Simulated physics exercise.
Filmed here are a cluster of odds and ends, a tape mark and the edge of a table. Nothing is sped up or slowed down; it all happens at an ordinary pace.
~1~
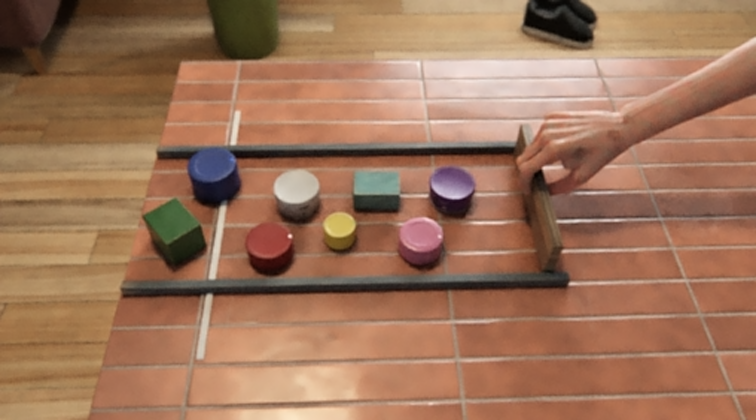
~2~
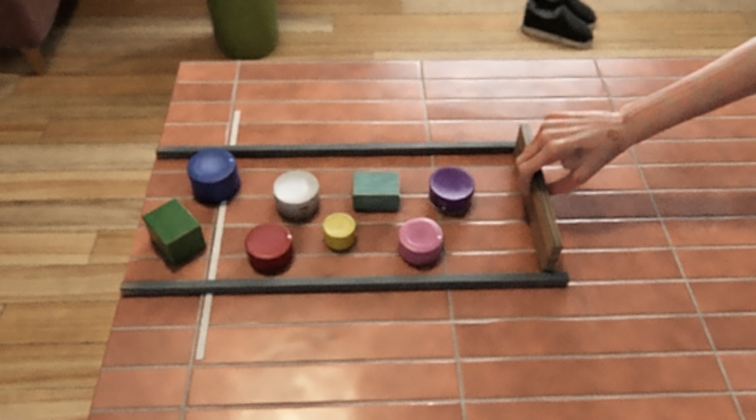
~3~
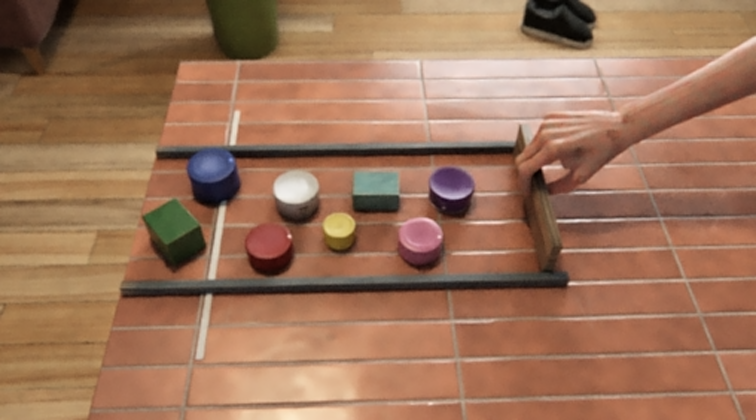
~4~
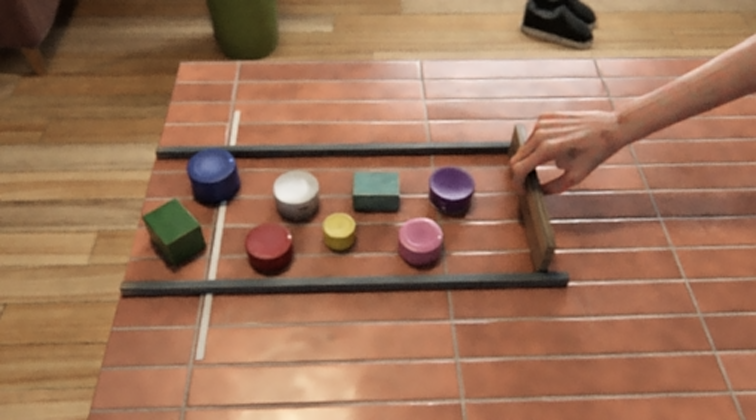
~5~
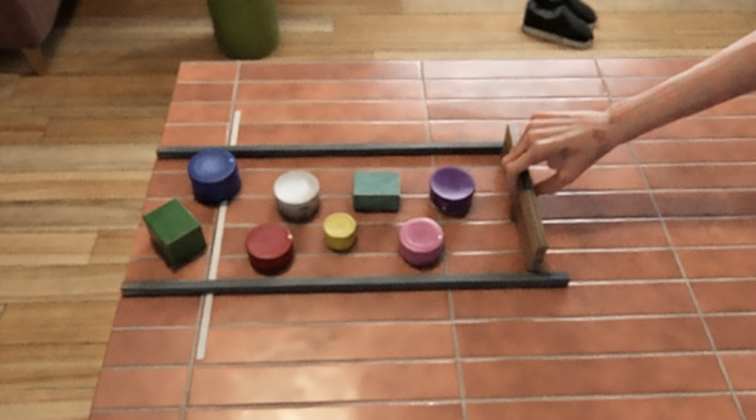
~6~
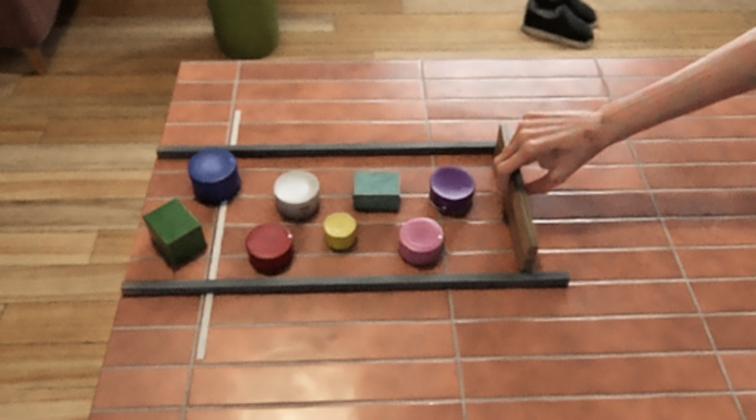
Wooden board held by a hand sliding slightly left between two dark rails, toward colourful lids and blocks resting still on tiles.
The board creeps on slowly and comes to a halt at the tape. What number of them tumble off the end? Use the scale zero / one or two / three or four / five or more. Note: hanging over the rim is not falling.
On that scale it is one or two.
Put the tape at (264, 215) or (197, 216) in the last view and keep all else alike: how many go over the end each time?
It comes to 0, then 4.
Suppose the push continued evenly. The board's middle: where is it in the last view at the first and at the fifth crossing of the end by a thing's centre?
For the first, roughly (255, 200); for the next, roughly (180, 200).
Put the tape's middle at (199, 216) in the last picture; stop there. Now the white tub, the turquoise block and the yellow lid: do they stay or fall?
The white tub drops off, the turquoise block goes over, the yellow lid is kept.
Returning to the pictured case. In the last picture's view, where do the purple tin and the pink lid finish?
Purple tin: About (199, 198); pink lid: About (192, 253).
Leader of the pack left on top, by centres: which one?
Result - the turquoise block.
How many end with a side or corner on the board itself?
Contact count: 2.
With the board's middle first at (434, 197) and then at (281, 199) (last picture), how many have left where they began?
I make it 3 at the first spot and 8 at the other.
Soon after, none off yet; green block at rest near (175, 231); blue lid at rest near (215, 175); red lid at rest near (270, 246).
Then, none off yet; green block at rest near (175, 231); blue lid at rest near (211, 174); red lid at rest near (269, 246).
Further on, none off yet; green block moved about its own width near (133, 253); blue lid moved a little near (206, 171); red lid moved well along near (190, 256).
At rest, the number that fall off is one or two; fallen, white tub and green block.
